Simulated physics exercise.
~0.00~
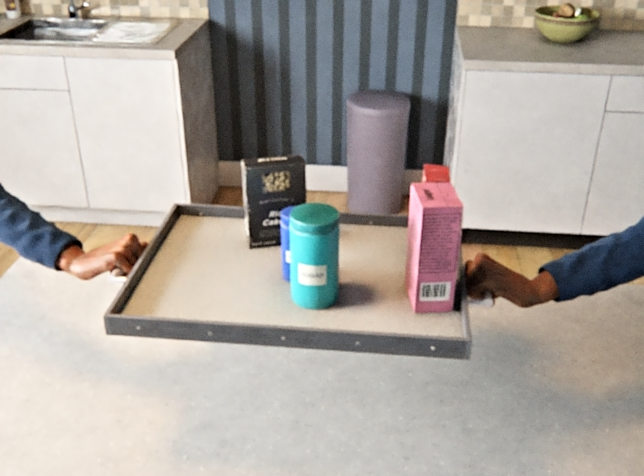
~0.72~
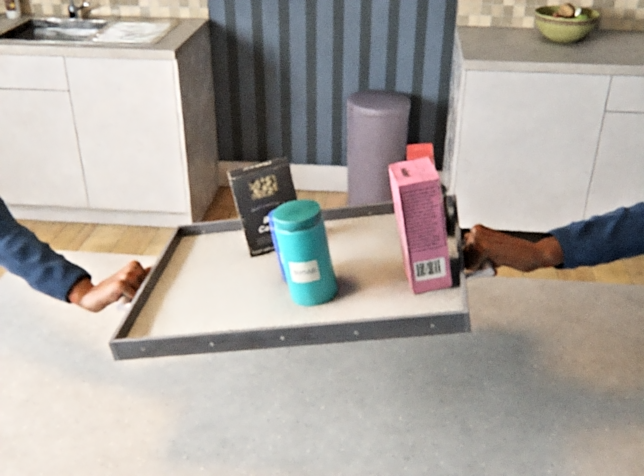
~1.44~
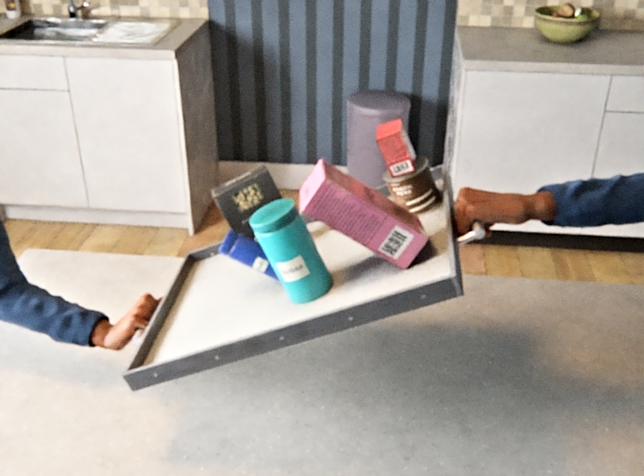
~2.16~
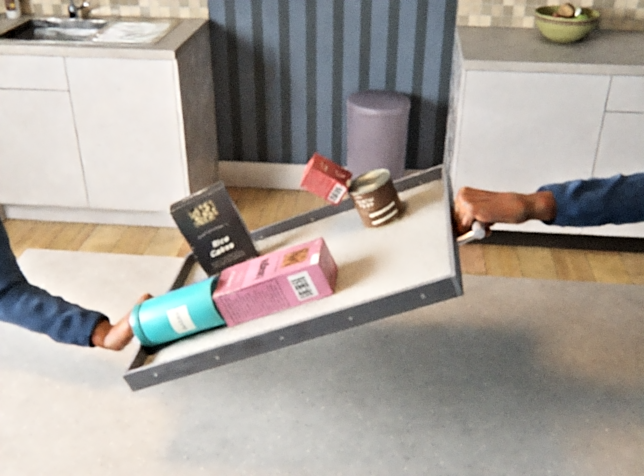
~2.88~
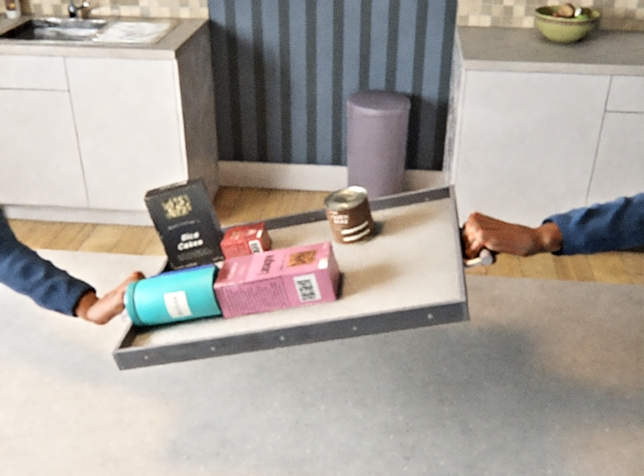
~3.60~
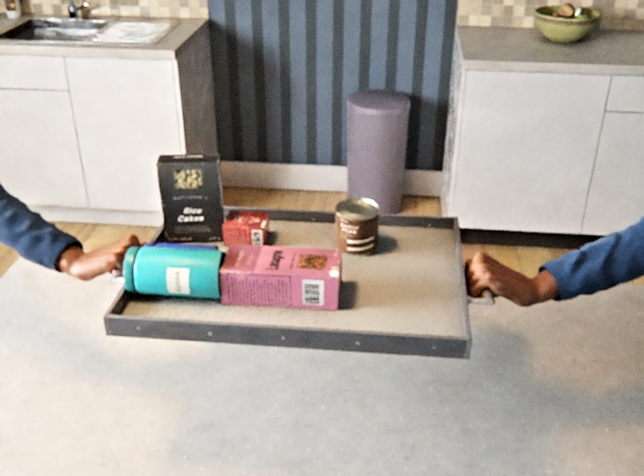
Two hands tip a tray left, toppling cartons and a turquoise jar, then level it.
